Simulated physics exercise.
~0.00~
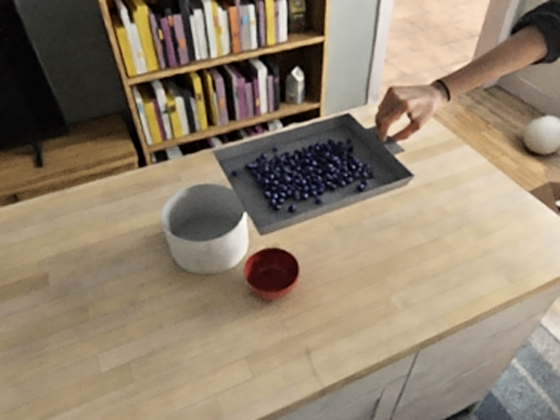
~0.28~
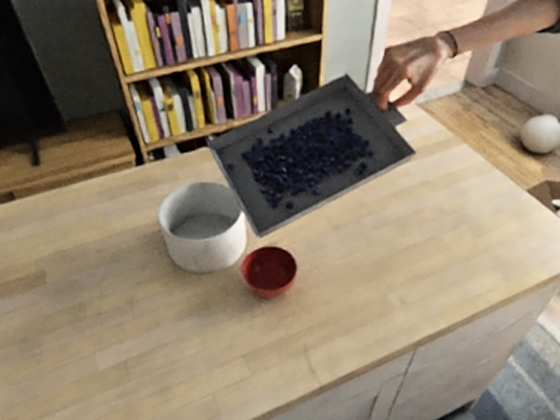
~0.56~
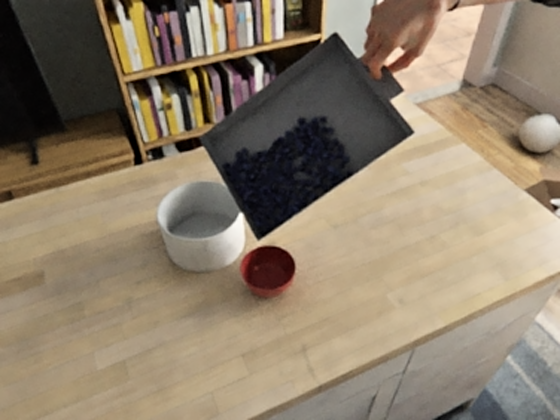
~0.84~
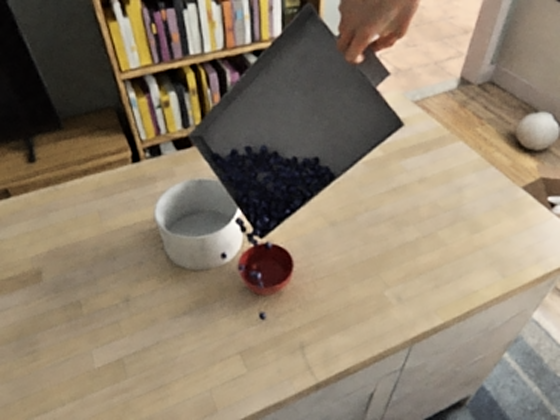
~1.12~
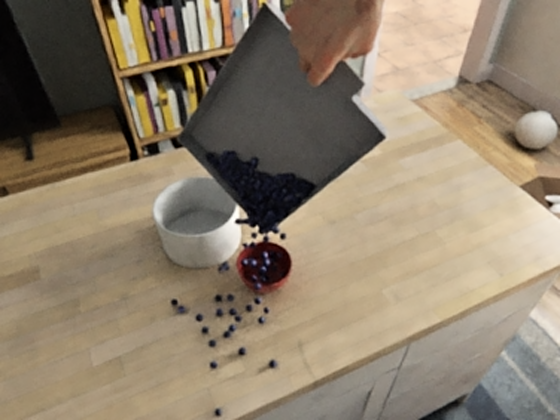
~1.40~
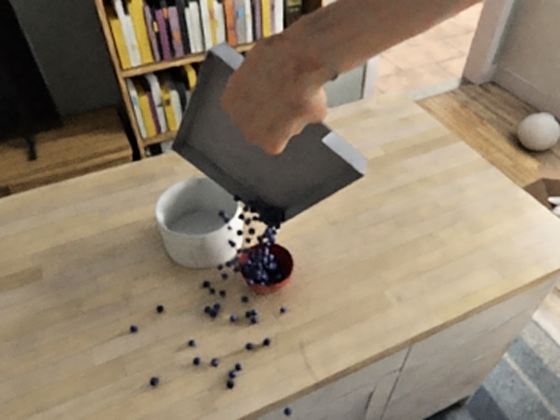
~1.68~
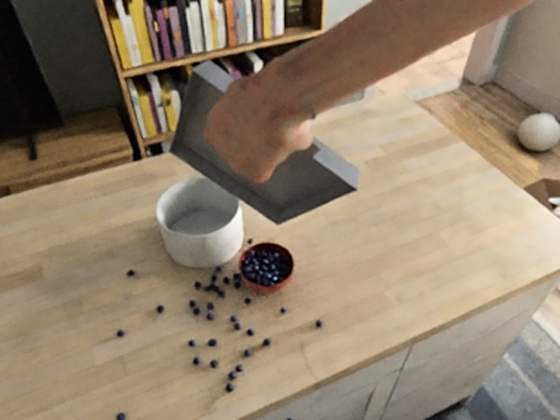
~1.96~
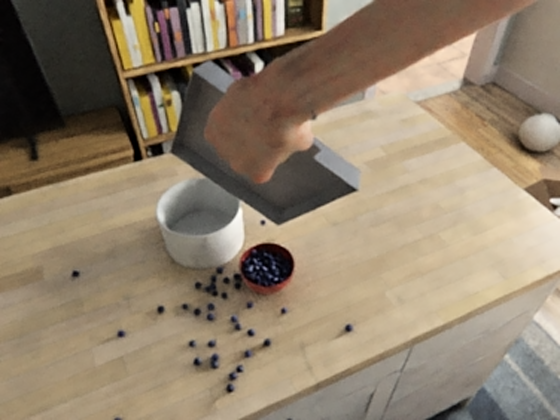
A hand tips a gray tray, pouring blueberries into a red bowl and across the table.
